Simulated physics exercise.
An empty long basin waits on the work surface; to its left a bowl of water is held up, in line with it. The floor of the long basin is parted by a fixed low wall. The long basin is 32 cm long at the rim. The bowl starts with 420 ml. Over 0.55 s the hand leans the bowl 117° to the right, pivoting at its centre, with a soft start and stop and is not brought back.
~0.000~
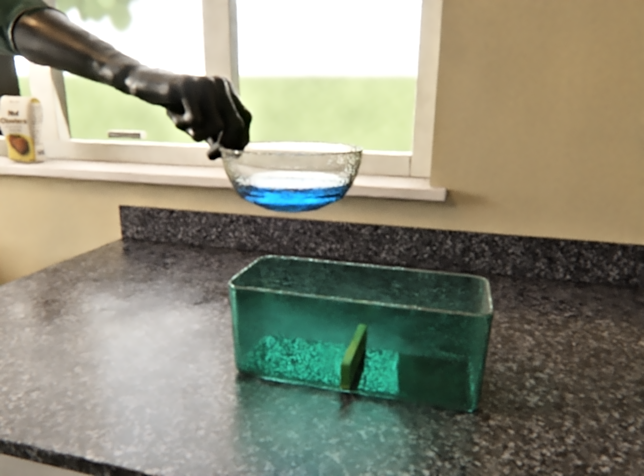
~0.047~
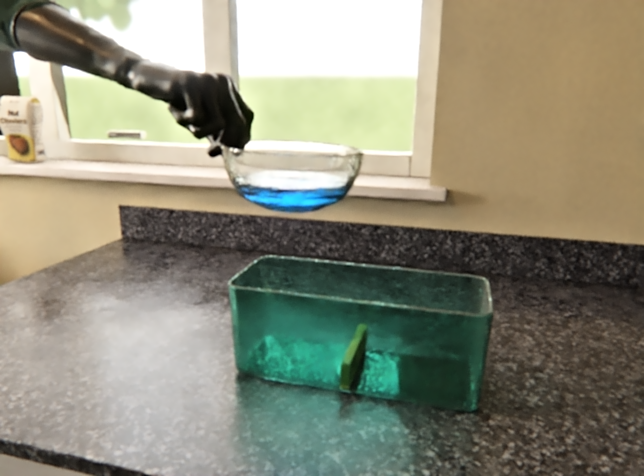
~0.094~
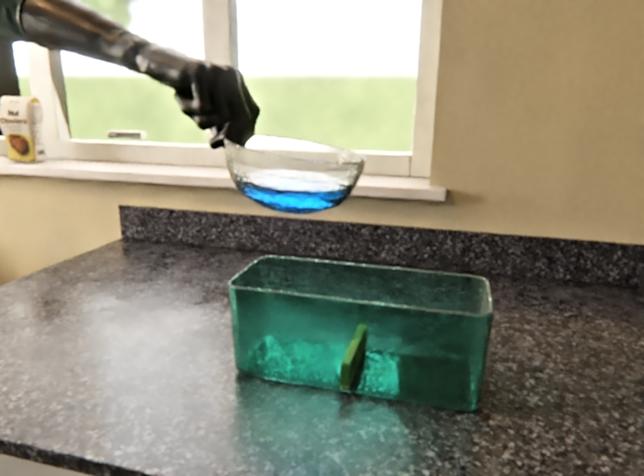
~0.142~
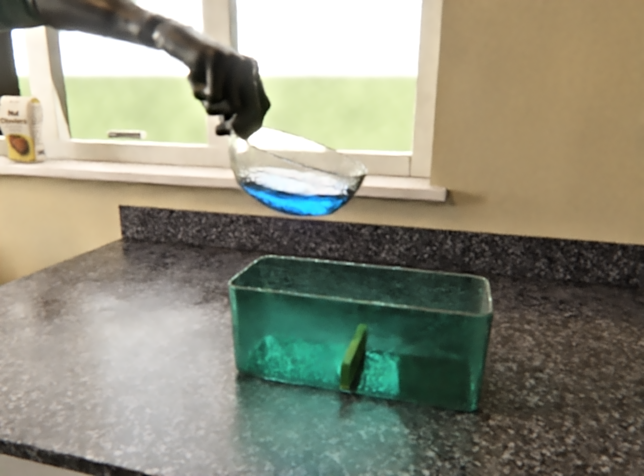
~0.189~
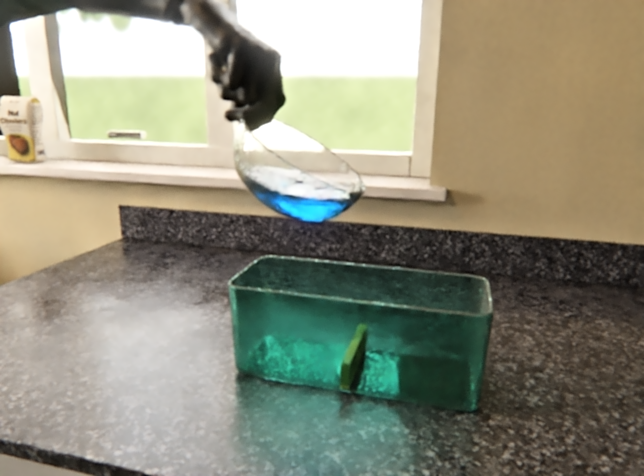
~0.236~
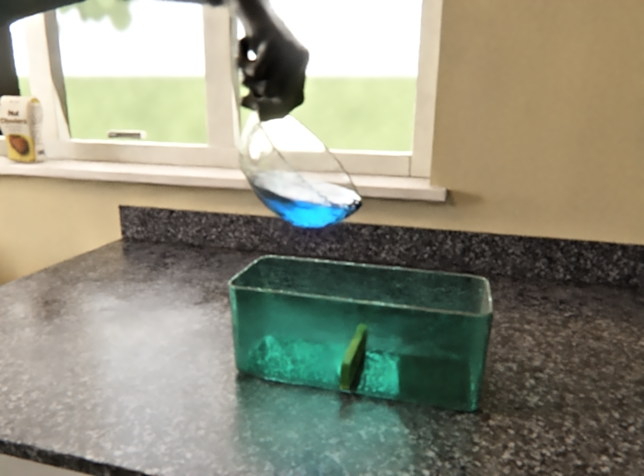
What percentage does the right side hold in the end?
The far part has some 63 per cent.
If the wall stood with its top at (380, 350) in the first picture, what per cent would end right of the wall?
In that case some 35 per cent.
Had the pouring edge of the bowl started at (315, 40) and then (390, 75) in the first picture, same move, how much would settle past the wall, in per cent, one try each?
First 35, then 70 per cent.
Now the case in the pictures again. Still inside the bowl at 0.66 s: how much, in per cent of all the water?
Near 0 in a hundred.
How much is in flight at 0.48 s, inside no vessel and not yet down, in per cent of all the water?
About 10 per cent.
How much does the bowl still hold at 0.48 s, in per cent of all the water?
About 1 per cent.
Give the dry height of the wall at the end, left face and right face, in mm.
Left about 28 mm, right about 22 mm.
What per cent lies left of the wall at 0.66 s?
Near 26 in a hundred.
By 0.48 s the tilt is 112° and 1 per cent is still to pour, 23 is left of the wall and 66 right of it.
By 0.66 s the tilt is 117° and 0 per cent is still to pour, 26 is left of the wall and 67 right of it.
By 0.85 s the tilt is 117° and 0 per cent is still to pour, 32 is left of the wall and 64 right of it.
By 1.05 s the tilt is 117° and 0 per cent is still to pour, 33 is left of the wall and 63 right of it.
At rest 33 per cent lies left of the wall, 63 right of it and 3 outside.
